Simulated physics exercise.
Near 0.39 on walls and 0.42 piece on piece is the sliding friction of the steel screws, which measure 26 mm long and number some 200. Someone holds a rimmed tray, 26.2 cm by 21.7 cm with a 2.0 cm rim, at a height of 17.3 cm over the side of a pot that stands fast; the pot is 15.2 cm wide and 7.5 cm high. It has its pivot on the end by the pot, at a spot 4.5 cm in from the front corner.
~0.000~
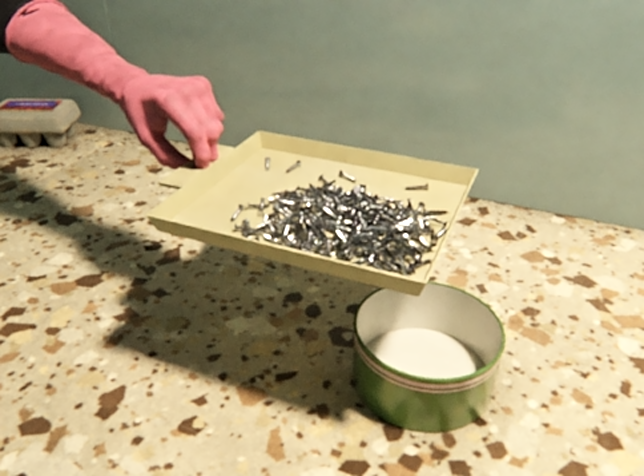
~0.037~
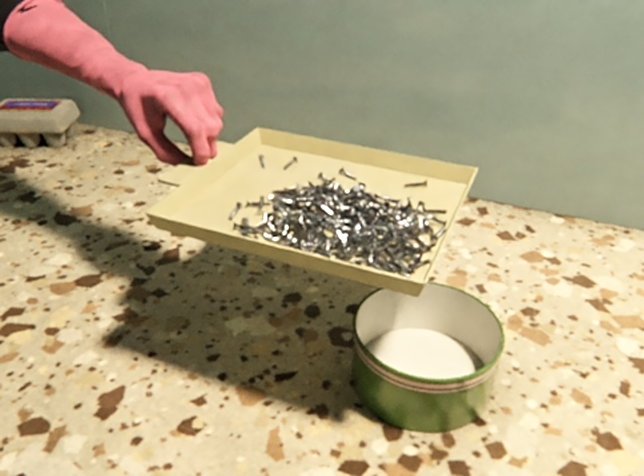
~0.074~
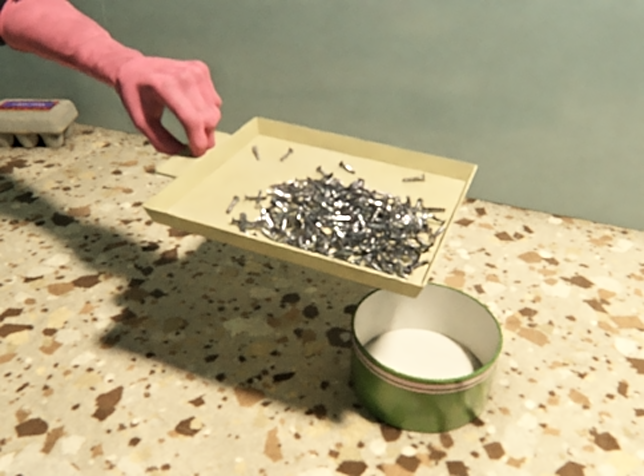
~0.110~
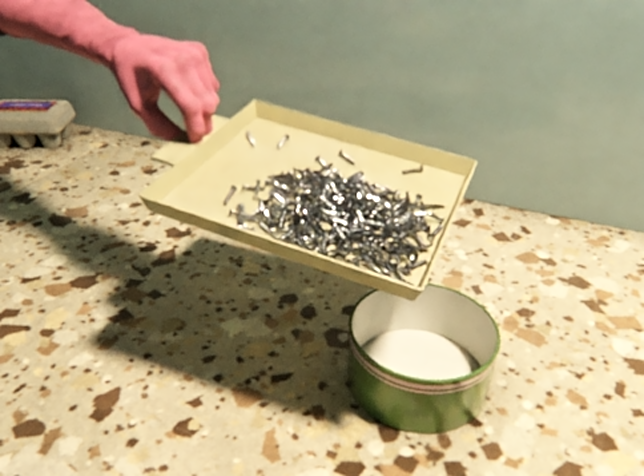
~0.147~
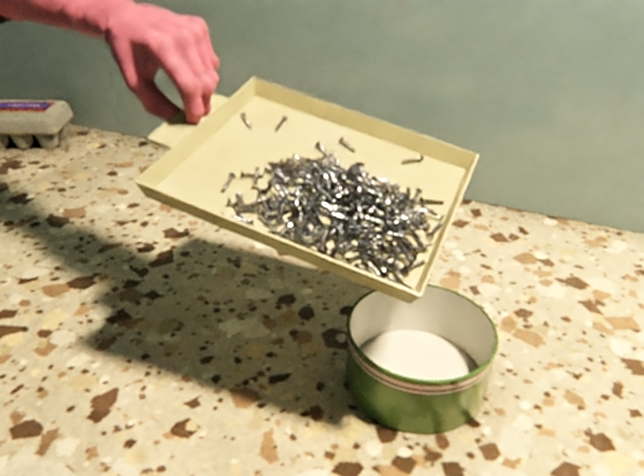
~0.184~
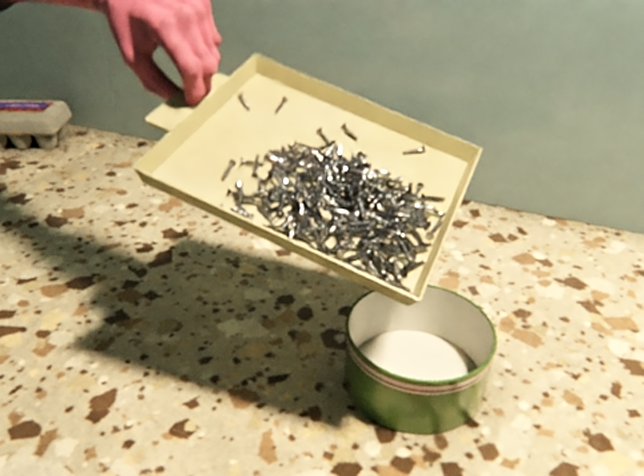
On a speckled stone counter, a pink-gloved hand raised the left end of a cream tray holding a heap of small metal pieces, tilting it down toward a round green pot at right.
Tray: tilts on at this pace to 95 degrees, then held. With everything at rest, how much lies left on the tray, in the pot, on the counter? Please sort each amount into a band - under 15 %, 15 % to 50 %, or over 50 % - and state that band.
Tray: Under 15 %; pot: Under 15 %; counter: Over 50 %.
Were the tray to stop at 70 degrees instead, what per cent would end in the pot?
Estimate: Roughly 5 percent.
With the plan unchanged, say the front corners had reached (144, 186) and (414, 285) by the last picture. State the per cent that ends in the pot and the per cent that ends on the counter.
Split: Pot = 10, counter = 90.
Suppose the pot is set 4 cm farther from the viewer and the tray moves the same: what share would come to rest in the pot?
0 %.
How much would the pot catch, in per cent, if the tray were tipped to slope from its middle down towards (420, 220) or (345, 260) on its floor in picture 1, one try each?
Roughly 30 per cent on the first try and 5 per cent on the second.
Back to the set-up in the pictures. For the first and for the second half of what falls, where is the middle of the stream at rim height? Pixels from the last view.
(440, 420) first, (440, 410) later, roughly.
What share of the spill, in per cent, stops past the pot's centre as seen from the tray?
Some 90 per cent.
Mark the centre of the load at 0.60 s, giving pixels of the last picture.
My estimate is roughly (426, 302).
After 0.43 s, tilt 57 degrees; the tray holds 100 %, the pot 0 %.
After 0.60 s, tilt 83 degrees; the tray holds 75 %, the pot 0 %.
After 0.89 s, tilt 95 degrees; the tray holds 0 %, the pot 0 %.
At rest (1.7 s), tray 0 %, pot 0 %, counter 100 %.
